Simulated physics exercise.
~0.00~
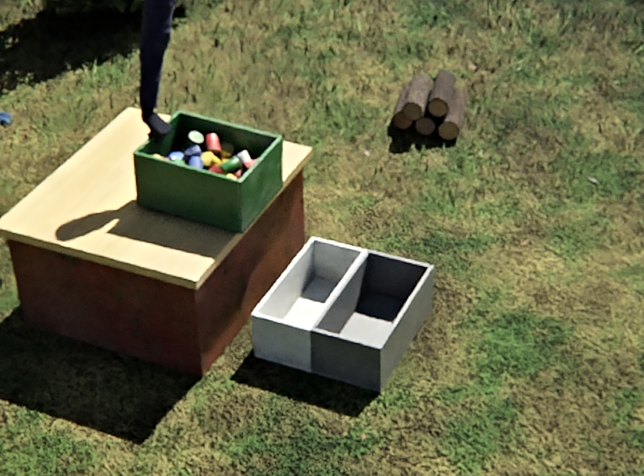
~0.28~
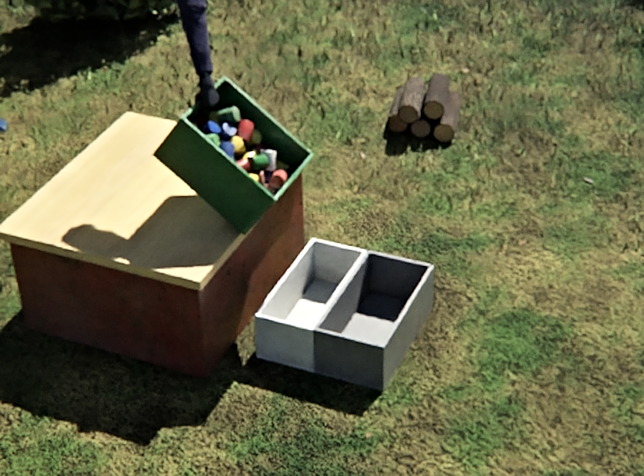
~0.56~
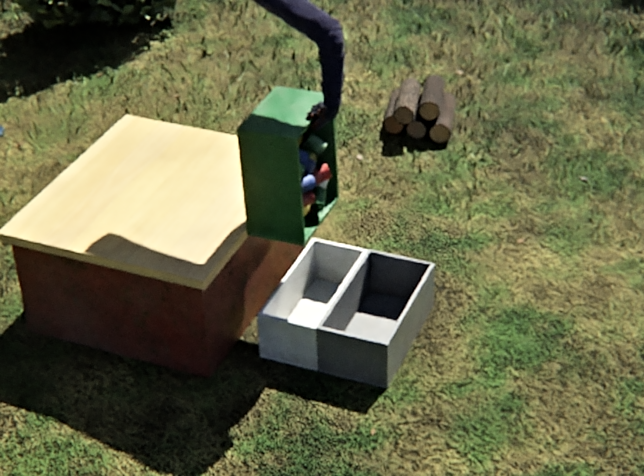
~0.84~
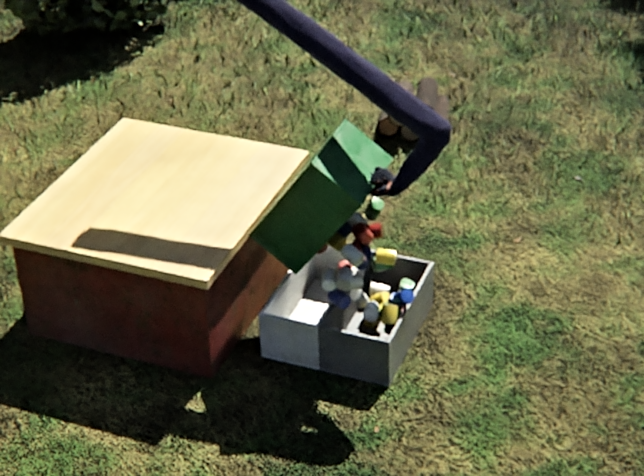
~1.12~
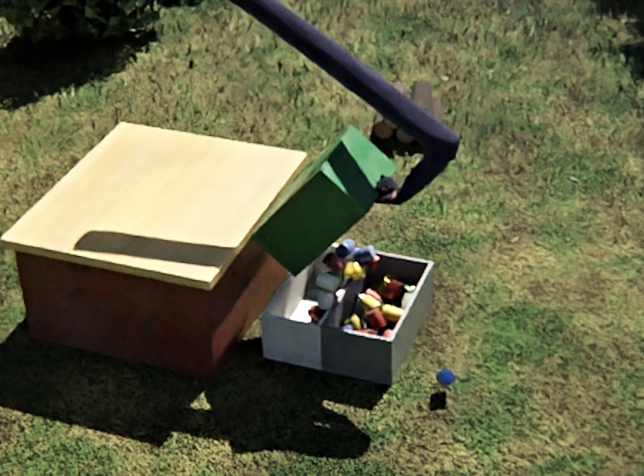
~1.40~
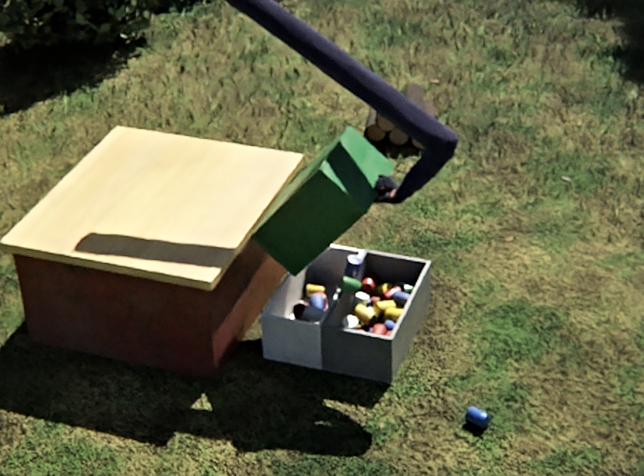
A dark arm tips a green crate, spilling colourful pieces mostly into the grey trough, one landing on the grass.
